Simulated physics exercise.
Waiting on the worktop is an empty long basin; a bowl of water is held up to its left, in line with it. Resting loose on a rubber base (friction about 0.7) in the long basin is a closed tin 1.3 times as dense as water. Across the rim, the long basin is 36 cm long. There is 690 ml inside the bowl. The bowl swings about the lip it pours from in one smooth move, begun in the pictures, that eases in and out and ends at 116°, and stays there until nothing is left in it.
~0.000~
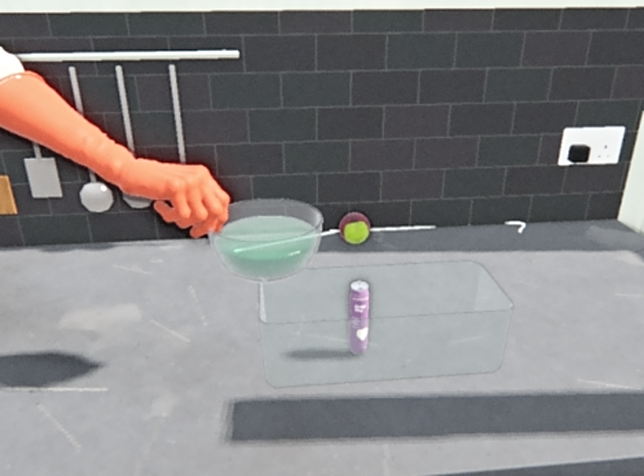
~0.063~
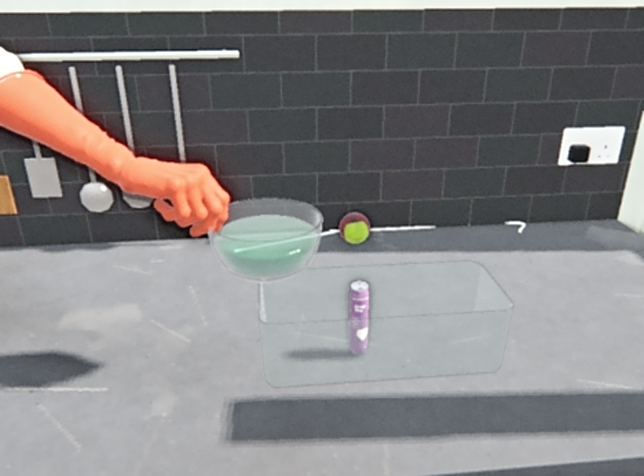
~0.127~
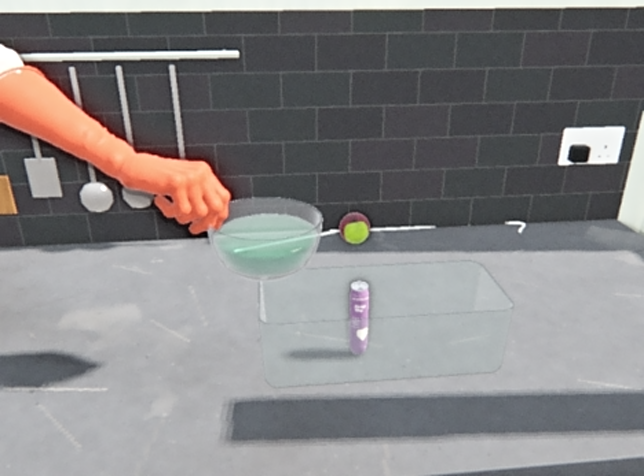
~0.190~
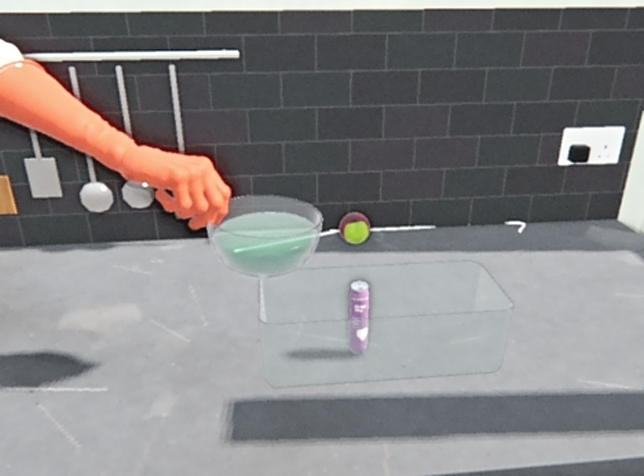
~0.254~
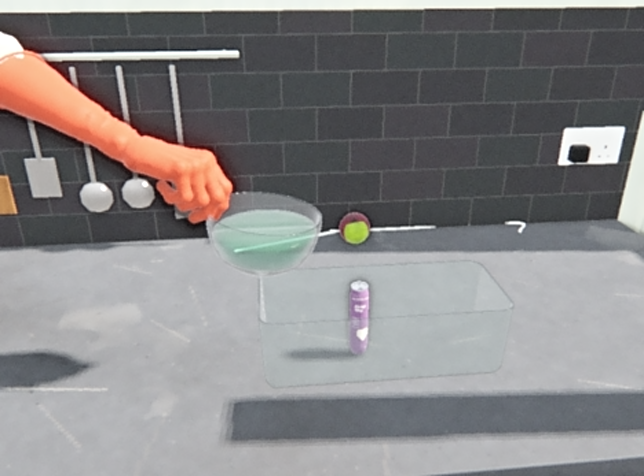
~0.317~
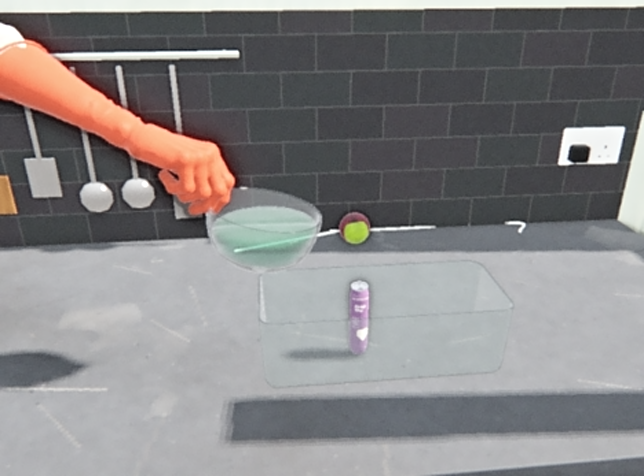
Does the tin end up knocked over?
No. My bet is it will last.
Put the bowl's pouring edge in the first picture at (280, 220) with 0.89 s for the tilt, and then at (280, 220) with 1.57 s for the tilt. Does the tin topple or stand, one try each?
Try 1: Tipped over; try 2: Tipped over.
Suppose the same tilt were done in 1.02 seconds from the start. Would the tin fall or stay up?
After the tilt, the tin is still standing.
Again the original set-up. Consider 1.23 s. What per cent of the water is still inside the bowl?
Remaining share: Approx. 2 %.
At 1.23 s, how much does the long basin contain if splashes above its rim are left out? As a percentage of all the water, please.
I'd put it at roughly 86 per cent.
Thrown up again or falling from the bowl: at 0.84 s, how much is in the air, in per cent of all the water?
34 %.
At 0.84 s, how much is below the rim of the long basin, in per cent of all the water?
Close to 12 in a hundred.
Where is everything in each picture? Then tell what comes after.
Tilt 0°; pouring edge (321, 218); surface from (213, 236) to (317, 231); the long basin's rim runs from (259, 297) to (497, 284); the tin's top is at (360, 289), in the first picture.
Tilt 0°; pouring edge (321, 218); surface from (213, 236) to (317, 230), in the second picture.
Tilt 2°; pouring edge (321, 218); surface from (213, 235) to (317, 229), in the third picture.
Tilt 4°; pouring edge (321, 218); surface from (213, 232) to (317, 227), in the fourth picture.
Tilt 7°; pouring edge (321, 218); surface from (212, 229) to (317, 225), in the fifth picture.
Tilt 11°; pouring edge (320, 218); surface from (211, 226) to (317, 222), in the sixth picture.
By 0.84 s the tilt is 65° and 56 per cent is still to pour; the tin stands where it began.
By 1.23 s the tilt is 103° and 2 per cent is still to pour; the tin stands where it began.
By 1.63 s the tilt is 116° and 0 per cent is still to pour; the tin stands where it began.
By 2.07 s the tilt is 116° and 0 per cent is still to pour; the tin stands where it began.
At rest the tin stands where it began.
